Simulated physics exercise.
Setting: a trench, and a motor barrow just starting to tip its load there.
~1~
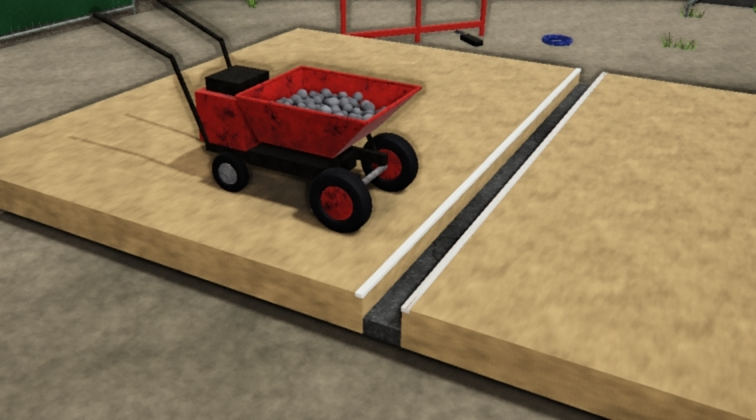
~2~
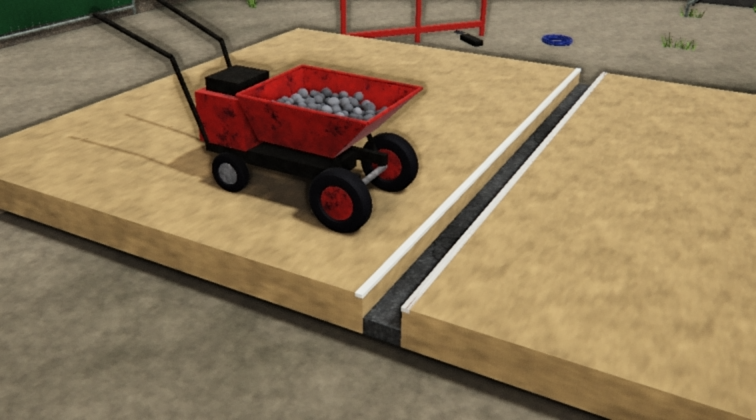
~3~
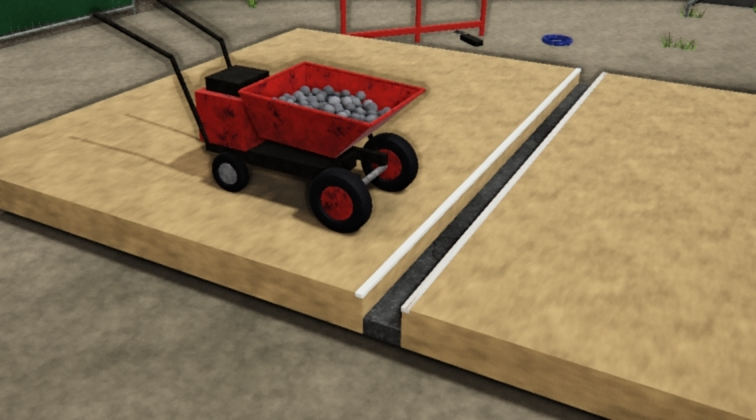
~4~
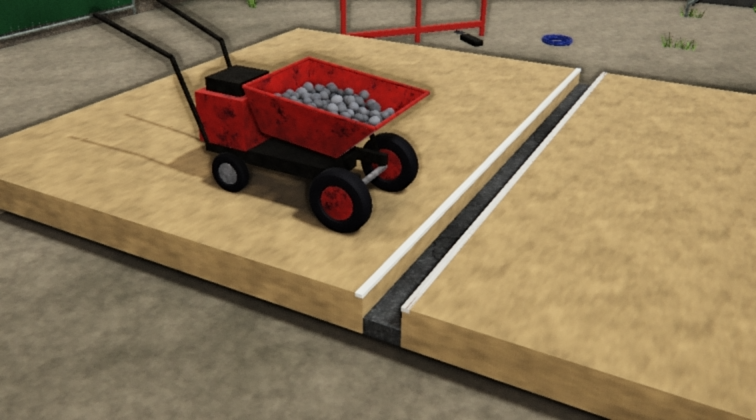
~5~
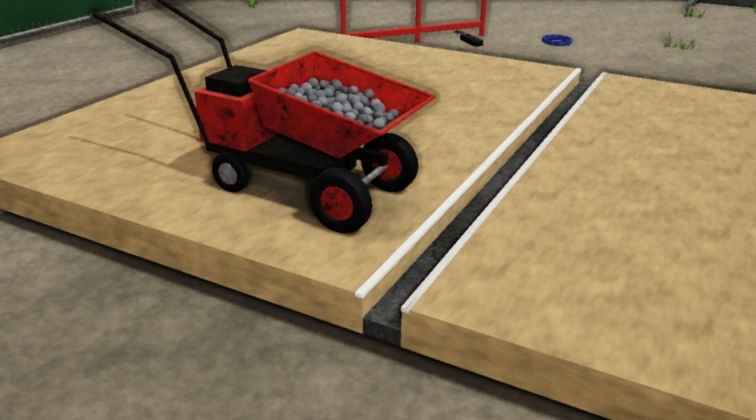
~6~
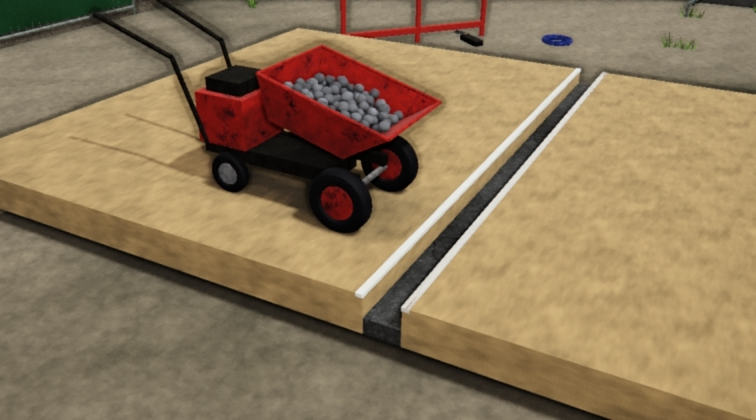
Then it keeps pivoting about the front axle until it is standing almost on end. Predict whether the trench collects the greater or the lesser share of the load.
The lesser share.
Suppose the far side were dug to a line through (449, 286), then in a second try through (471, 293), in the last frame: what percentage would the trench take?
In order, some 70 and some 90 percent.
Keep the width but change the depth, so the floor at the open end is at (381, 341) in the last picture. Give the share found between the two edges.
Near 30 %.
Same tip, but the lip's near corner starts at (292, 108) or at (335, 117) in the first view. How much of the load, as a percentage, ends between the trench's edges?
50 % and 70 %.
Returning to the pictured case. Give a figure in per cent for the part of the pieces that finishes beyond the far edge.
I'd say around 65 per cent of the load.
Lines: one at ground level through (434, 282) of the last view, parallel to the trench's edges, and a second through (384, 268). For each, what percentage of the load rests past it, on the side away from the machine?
About 60 and 100 %.
Soon after the last picture, skip tipped steeply; all in the skip.
A little later, skip tipped right over; about half in the skip; a small part in or heaped over the trench; about half beyond it; a stray few falling.
Later still, skip tipped right over; a stray few in the skip; about a third in or heaped over the trench; about two thirds beyond it.
By the end, skip tipped right over; a stray few in the skip; about a third in or heaped over the trench; about two thirds beyond it.
